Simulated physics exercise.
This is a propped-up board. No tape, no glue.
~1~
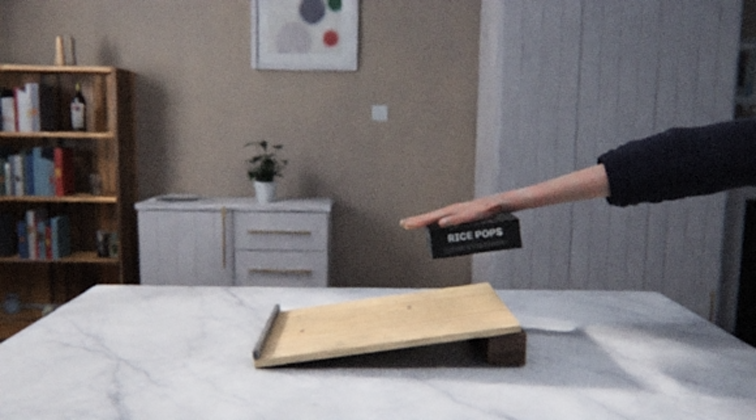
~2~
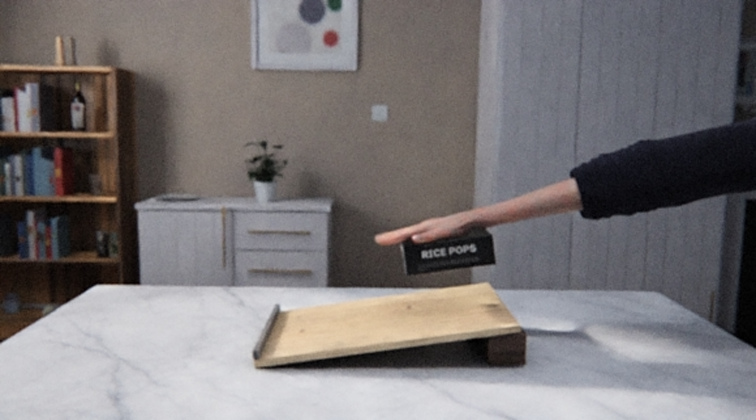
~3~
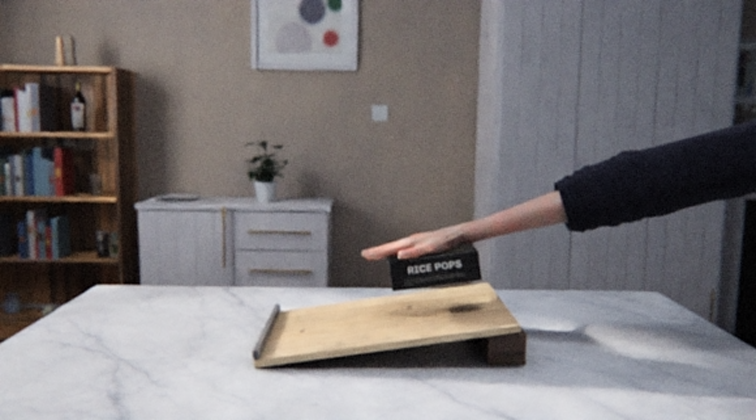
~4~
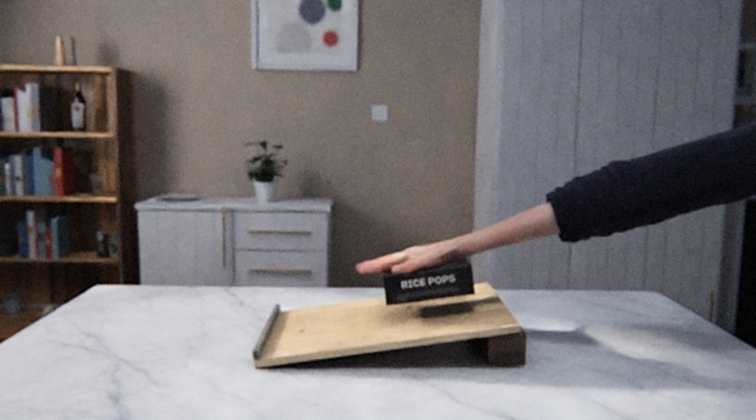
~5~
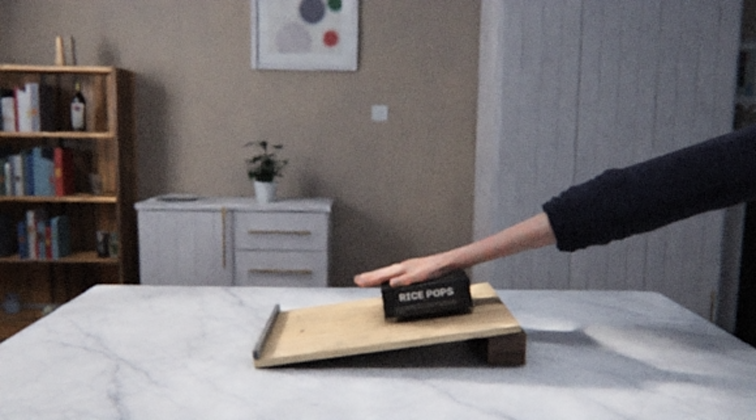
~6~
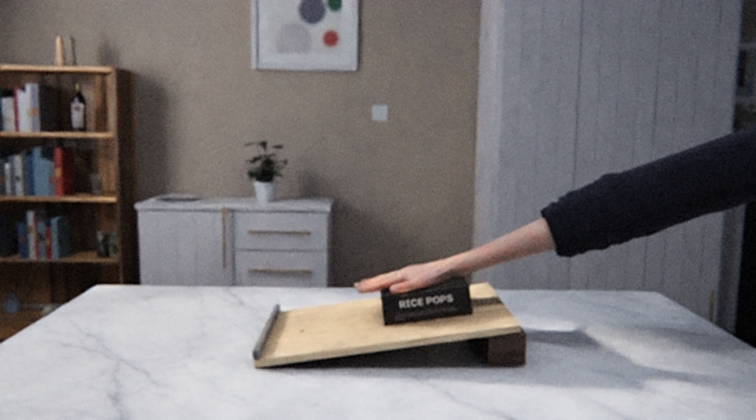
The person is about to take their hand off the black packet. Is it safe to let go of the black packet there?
As it turns out, it remains at rest.
Then, 0.20 s past the last view, nothing moves.
Then, 0.50 s past the last view, black packet resting near (424, 297).
Finally, it is still in place. Final places as the last picture's camera would see them, black packet near (424, 297). The black packet stays where it is put.
